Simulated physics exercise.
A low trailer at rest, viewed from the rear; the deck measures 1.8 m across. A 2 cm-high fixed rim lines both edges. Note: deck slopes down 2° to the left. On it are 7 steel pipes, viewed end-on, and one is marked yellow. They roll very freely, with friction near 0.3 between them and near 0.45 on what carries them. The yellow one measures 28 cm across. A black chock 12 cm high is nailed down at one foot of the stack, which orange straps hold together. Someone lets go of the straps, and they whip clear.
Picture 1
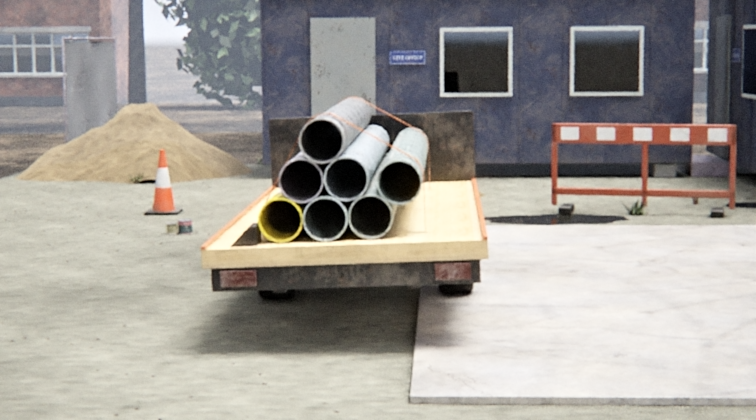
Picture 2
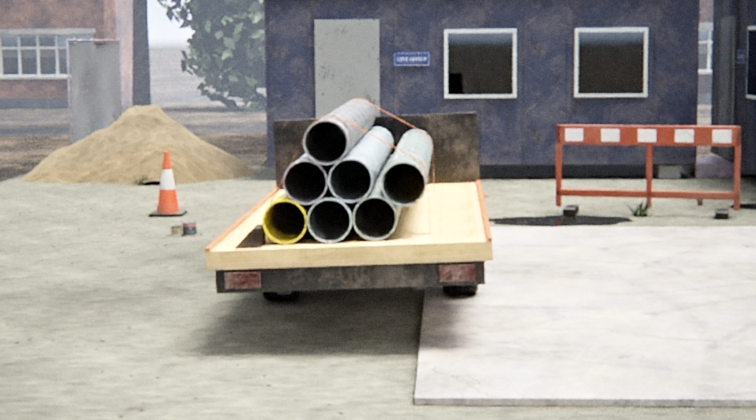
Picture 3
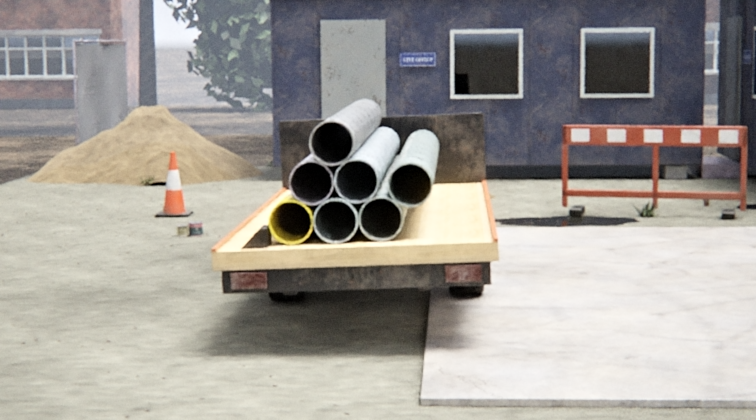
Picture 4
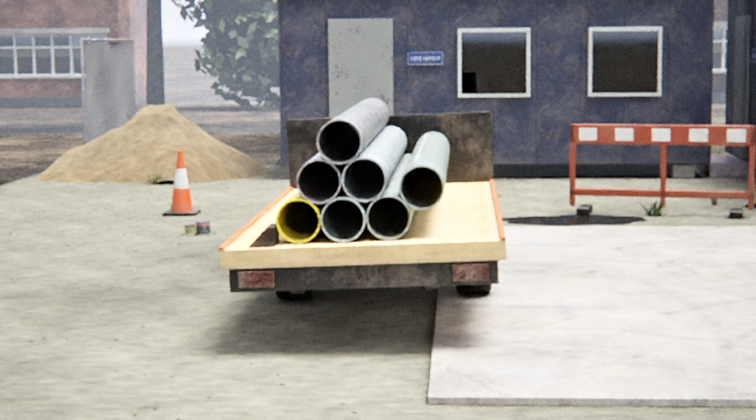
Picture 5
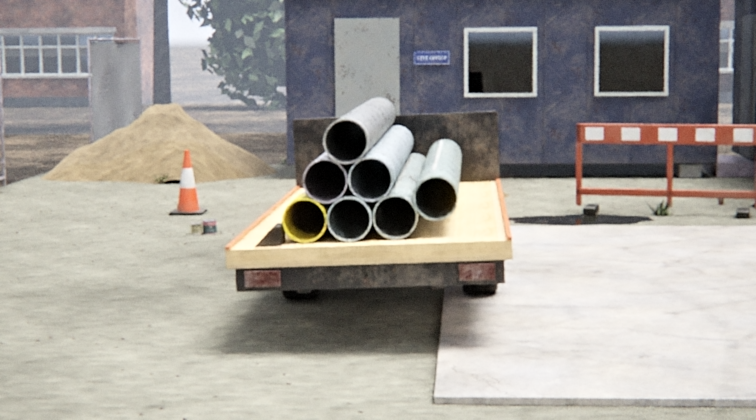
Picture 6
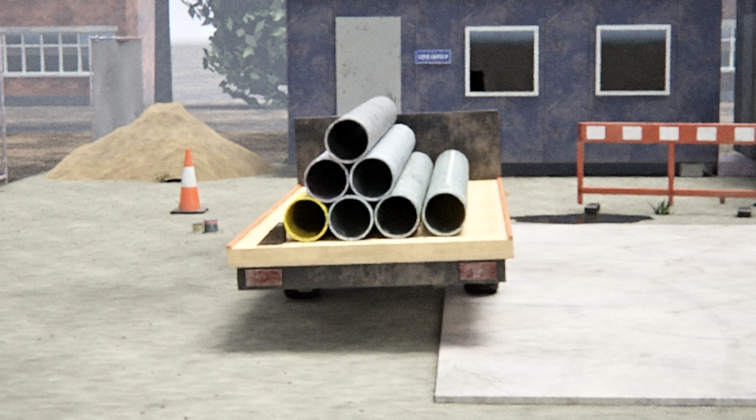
A flatbed trailer stands in a yard, seen from behind, before a dark blue cabin with a sand heap and orange cone at left and a red-and-white barrier at right. Grey pipes and one yellow-rimmed pipe, at lower left, are stacked on its pale deck. The straps whip clear, the right-hand upper pipe rolls down onto the deck, and the view drifts slightly left.
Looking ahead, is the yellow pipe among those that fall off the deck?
Outcome - yellow keeps its spot.
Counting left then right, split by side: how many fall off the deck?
Left side: 0; right side: 0.
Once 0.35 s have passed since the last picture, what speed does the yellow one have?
It's going at around 0.0 m/s.
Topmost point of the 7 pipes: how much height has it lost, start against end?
Comparing start and end, it's lower by about 25 cm.
Then, 0.4 s after the last picture, yellow is on the deck, 50 cm from the left edge; 0 gone from the deck.
At rest (1.8 s after the last picture), yellow is on the deck, 50 cm from the left edge; 0 gone from the deck.
